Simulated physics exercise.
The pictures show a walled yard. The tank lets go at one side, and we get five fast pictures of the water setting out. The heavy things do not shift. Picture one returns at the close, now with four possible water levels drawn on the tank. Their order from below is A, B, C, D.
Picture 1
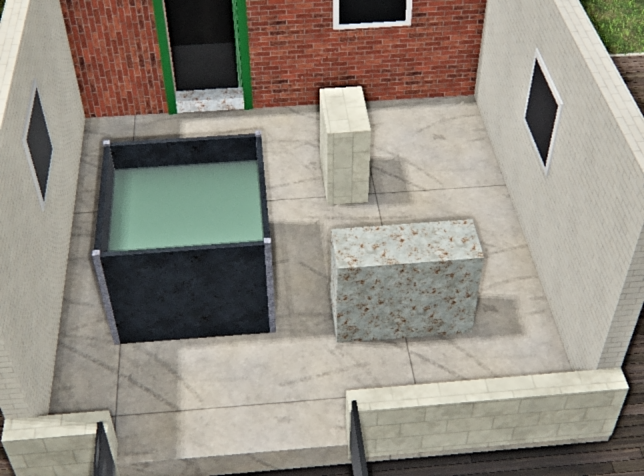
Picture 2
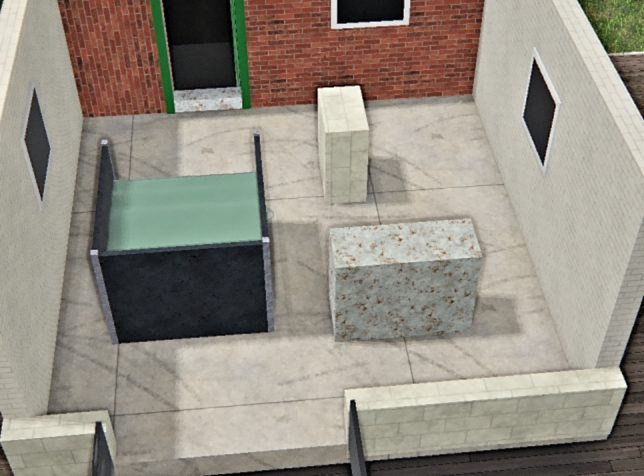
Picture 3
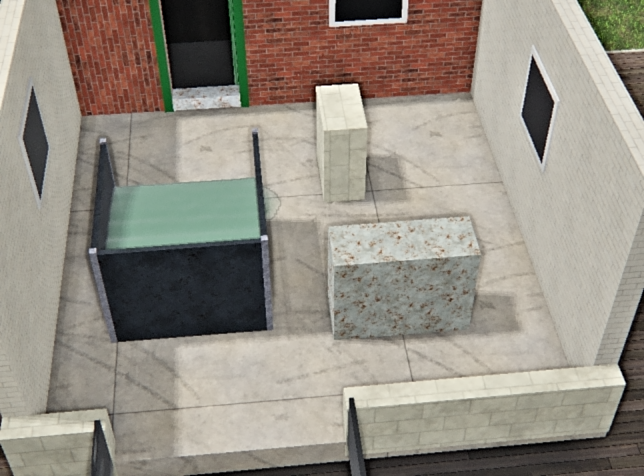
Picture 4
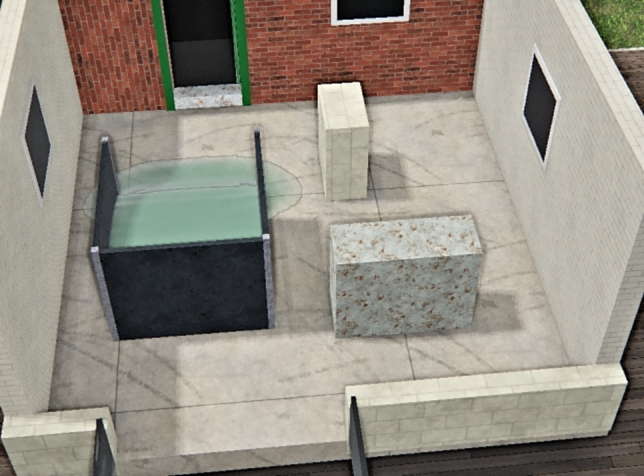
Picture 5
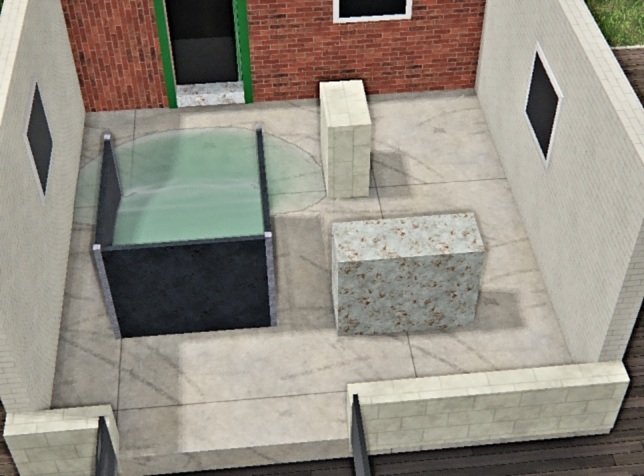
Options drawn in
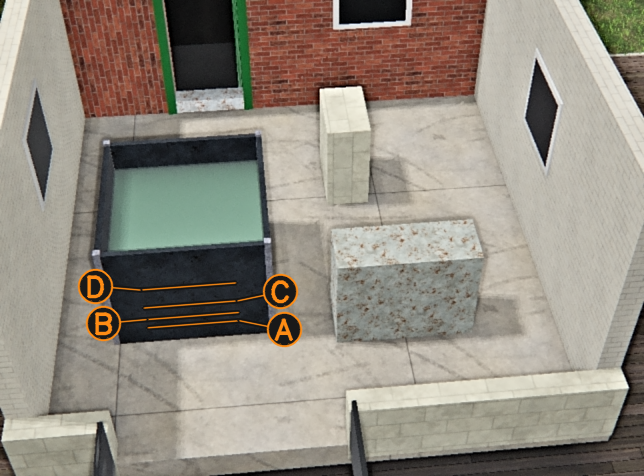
In a walled yard with a brick back wall and a green-framed doorway, the far side of a dark tank disappeared, and pale green water slid out and spread across the paved ground behind it.
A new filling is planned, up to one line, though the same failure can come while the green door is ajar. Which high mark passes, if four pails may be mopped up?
Mark B just does it.
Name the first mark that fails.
The answer is C.
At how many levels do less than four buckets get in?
Two of the four.
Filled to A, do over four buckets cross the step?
No, not at all.
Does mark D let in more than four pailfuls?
Yes.
On the marked copy, A at (193, 324); B at (192, 316); C at (190, 304); D at (188, 286); from the bottom up A, B, C, D.
For mark A, nothing gets over.
For mark B, a bucket or two gets in.
For mark C, about 9 bucketfuls get in.
For mark D, dozens of bucketfuls pour in.
